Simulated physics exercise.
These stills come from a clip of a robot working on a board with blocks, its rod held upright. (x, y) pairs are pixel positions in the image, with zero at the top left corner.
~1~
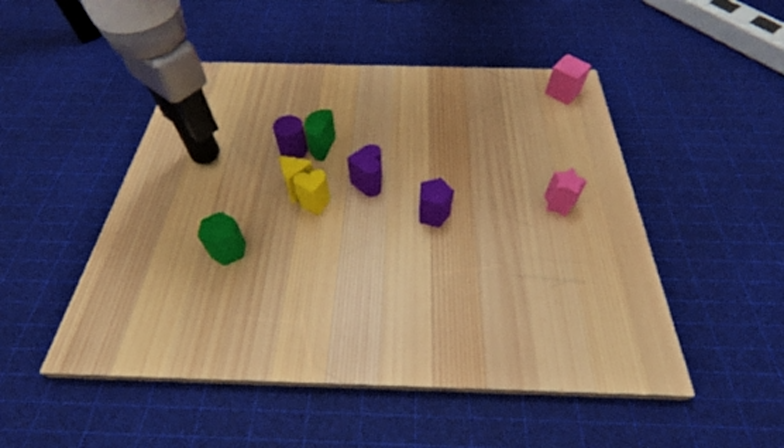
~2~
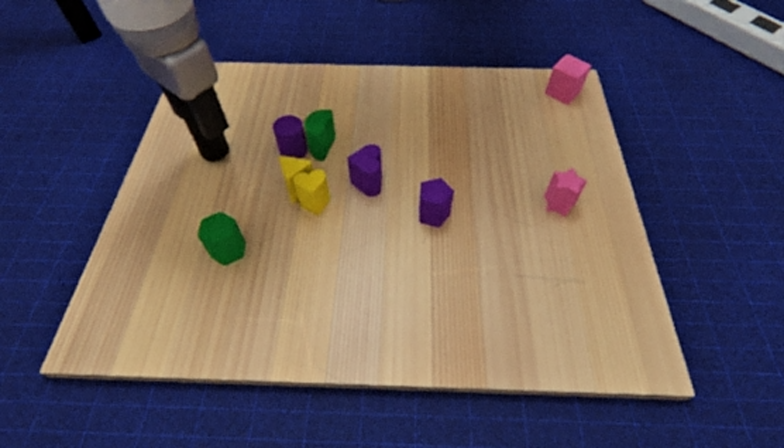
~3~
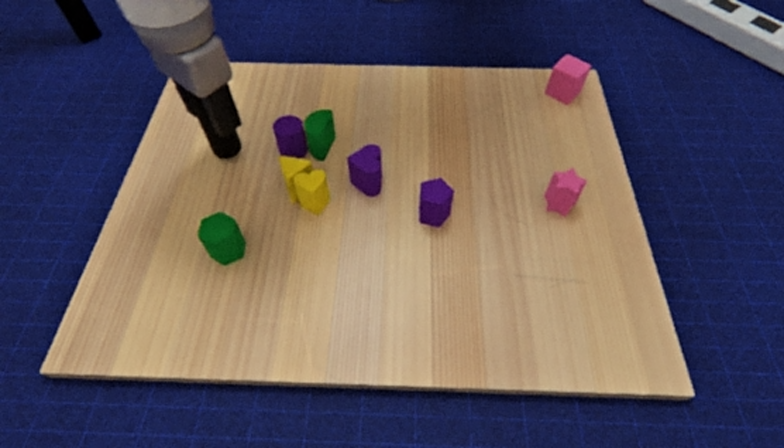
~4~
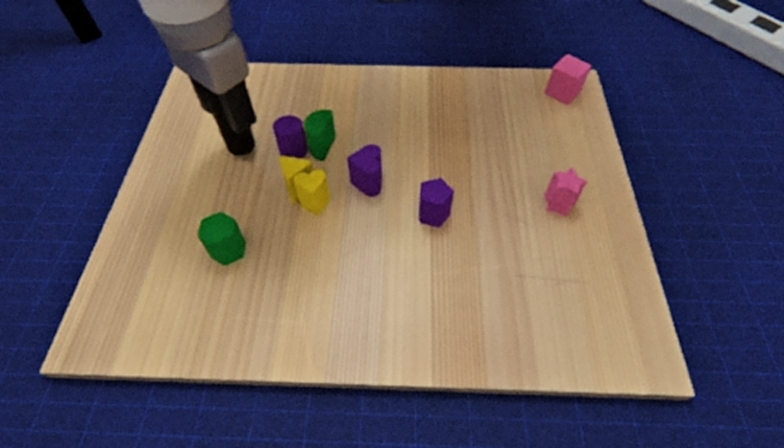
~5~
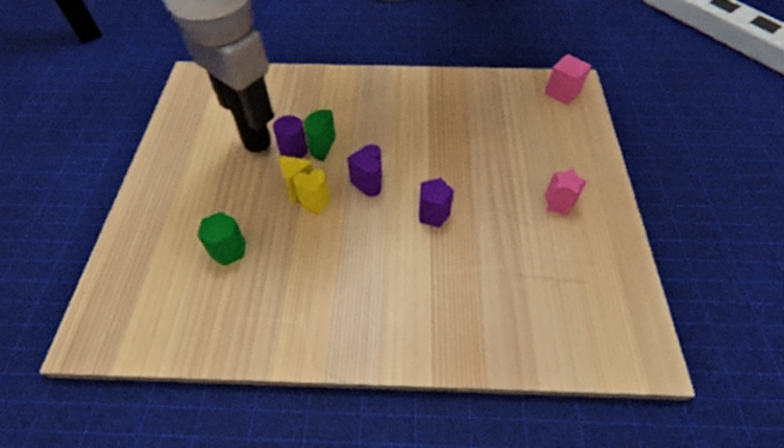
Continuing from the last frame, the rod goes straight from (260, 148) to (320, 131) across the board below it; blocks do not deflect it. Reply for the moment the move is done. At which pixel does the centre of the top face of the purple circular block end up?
It should be at (313, 127) by then.
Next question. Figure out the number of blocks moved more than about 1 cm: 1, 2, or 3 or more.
It shifts two blocks.
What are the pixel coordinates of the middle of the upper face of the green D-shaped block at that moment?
The middle of its upper face will lie at (342, 123).
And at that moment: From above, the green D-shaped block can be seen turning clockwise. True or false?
My answer: False.
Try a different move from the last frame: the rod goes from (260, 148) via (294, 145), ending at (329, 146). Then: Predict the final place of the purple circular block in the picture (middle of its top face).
It will end up at (337, 140).
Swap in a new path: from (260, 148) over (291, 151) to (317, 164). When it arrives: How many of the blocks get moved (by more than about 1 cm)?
Two.
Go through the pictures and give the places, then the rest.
In the first picture, rod's lower end (206, 154); purple circular block (288, 125); yellow triangular block (292, 165); green D-shaped block (317, 121).
In the second picture, rod (216, 152); blocks still.
In the third picture, rod (228, 150); blocks still.
In the fourth picture, rod (242, 147); blocks still.
In the fifth picture, rod (258, 143); purple circular block (288, 125); yellow triangular block (292, 165); green D-shaped block (317, 121).
What follows on the original path. Halfway along, rod (290, 134); purple circular block (306, 126); green D-shaped block (335, 122), turned 50° anticlockwise.
At the end, rod (319, 125); purple circular block (313, 127); yellow triangular block still; green D-shaped block (342, 123), turned 65° anticlockwise.
